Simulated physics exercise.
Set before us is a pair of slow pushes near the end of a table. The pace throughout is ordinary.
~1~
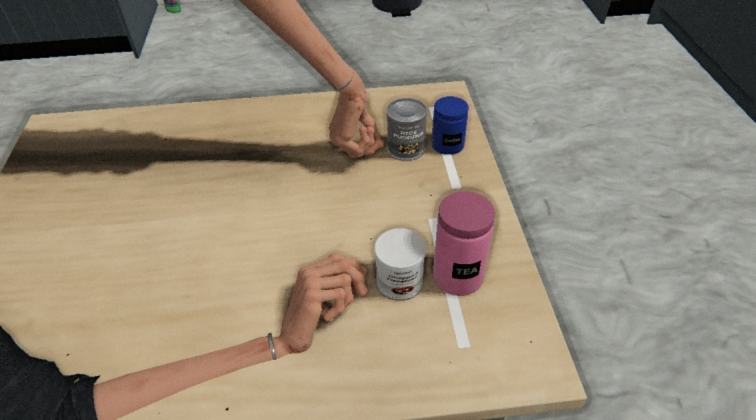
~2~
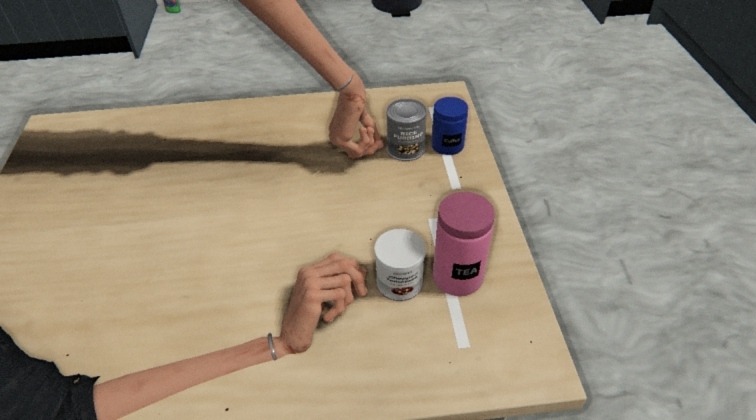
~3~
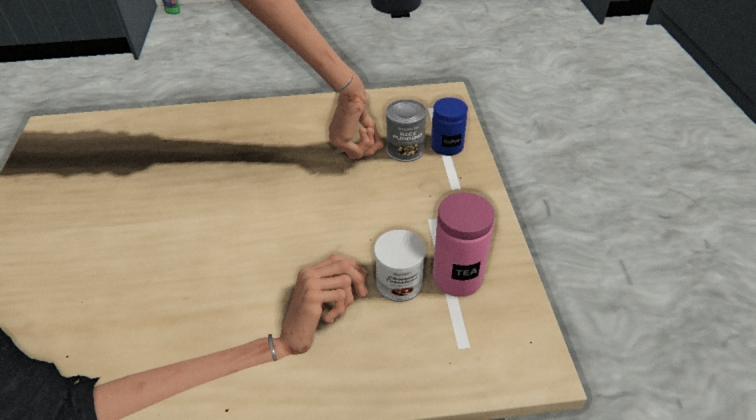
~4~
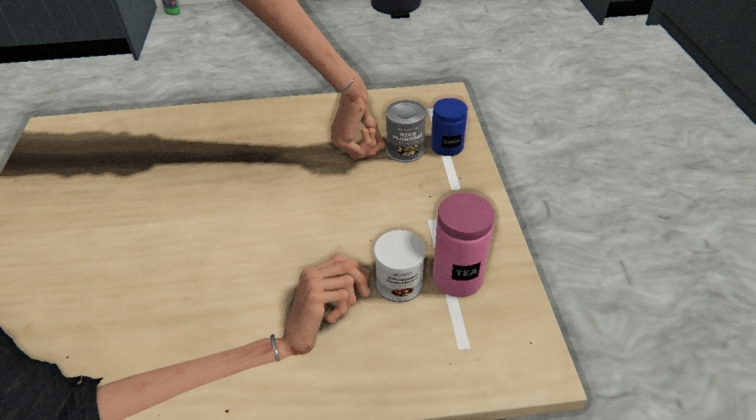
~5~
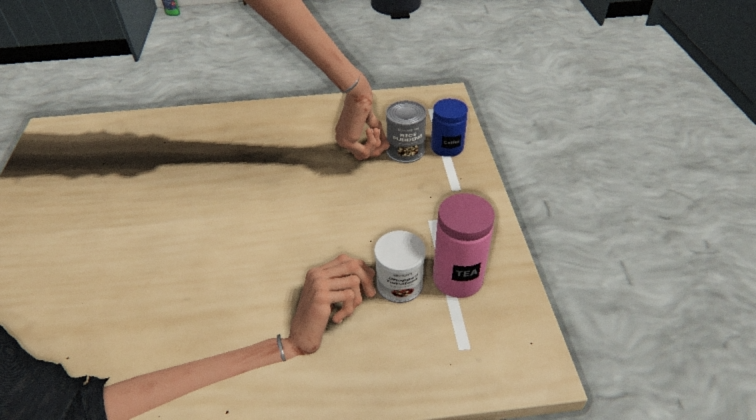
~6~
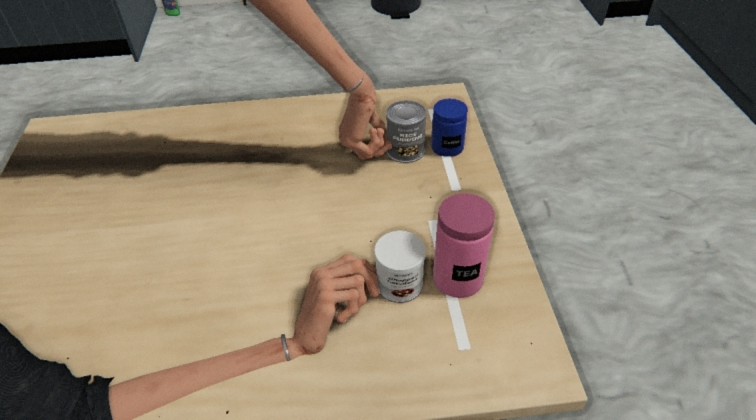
We see two hands resting behind a grey pot and a white pot, beside a blue jar and a pink jar near a wooden table's right edge; the hands shift very slightly rightward while the containers barely move.
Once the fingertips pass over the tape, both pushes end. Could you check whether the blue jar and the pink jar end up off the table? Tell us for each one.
One by one: The blue jar is off the table. The pink jar remains up there.
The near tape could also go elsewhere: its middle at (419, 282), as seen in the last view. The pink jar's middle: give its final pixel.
At rest at (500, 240).
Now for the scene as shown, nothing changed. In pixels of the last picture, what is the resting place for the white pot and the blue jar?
(479, 259) and (608, 327), approximately.
Then, 1.14 s past the last view, blue jar leaning 26° off how it started near (510, 129); pink jar travelled about its own width near (528, 240).
Then, 1.52 s past the last view, blue jar in the air near (517, 335); pink jar travelled about its own width near (532, 240).
Finally, the blue jar goes over the edge, near (607, 327); the pink jar stays on the table, near (532, 240).
